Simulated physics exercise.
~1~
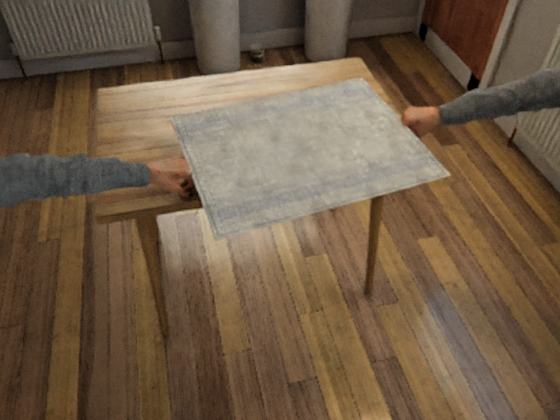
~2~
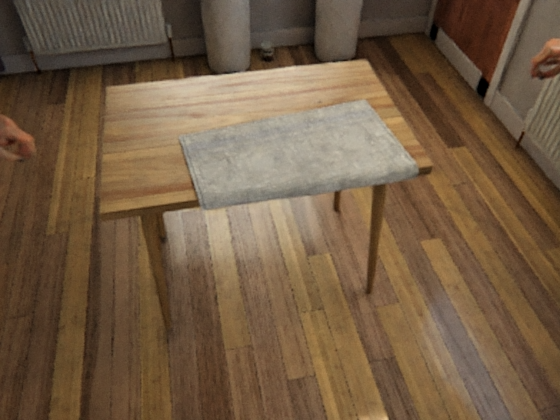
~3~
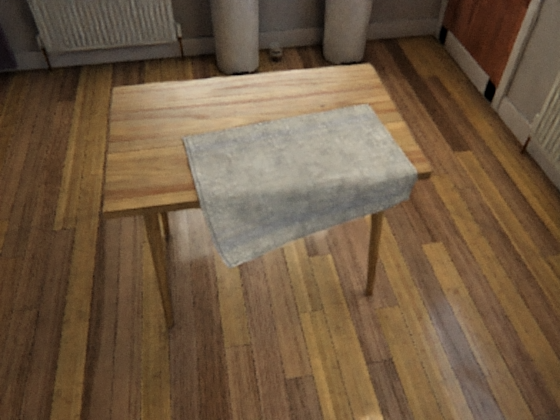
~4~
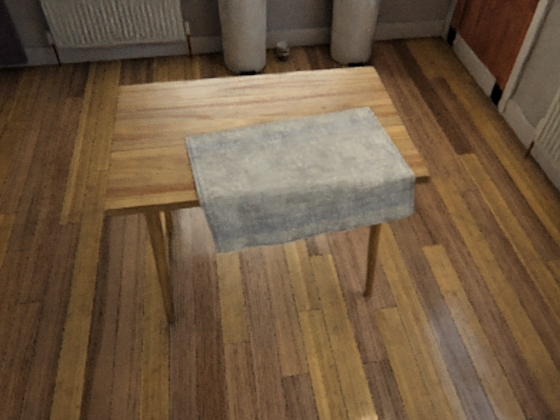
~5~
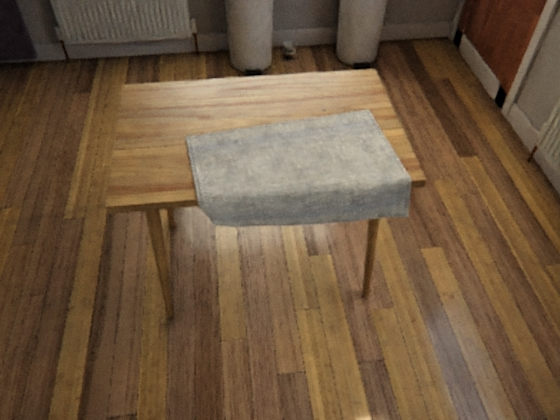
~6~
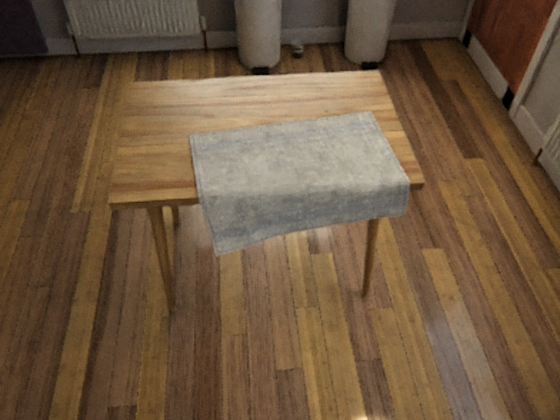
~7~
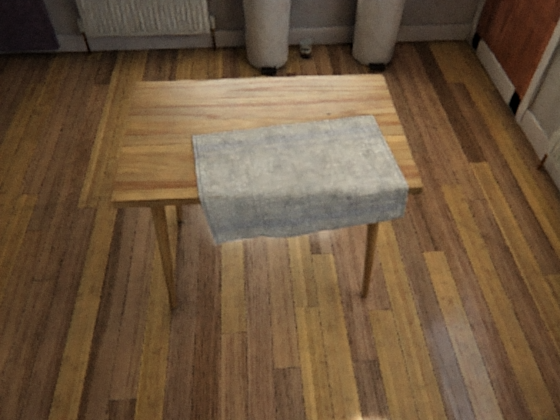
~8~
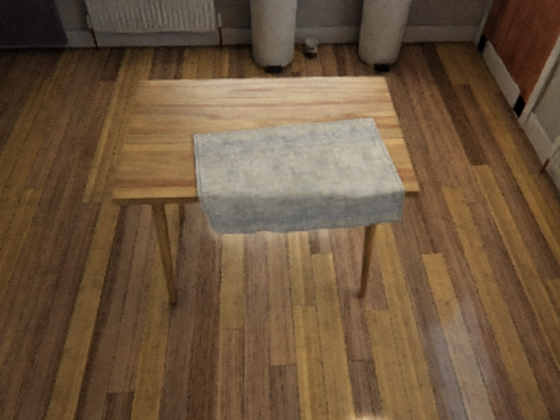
In the video, two hands hold a grey hand towel level over a wooden desk and let go, and it drops onto the top with its near part past the front edge. The overhanging part folds down and sways slightly, and the towel stays draped on the desk as the camera drifts sideways.
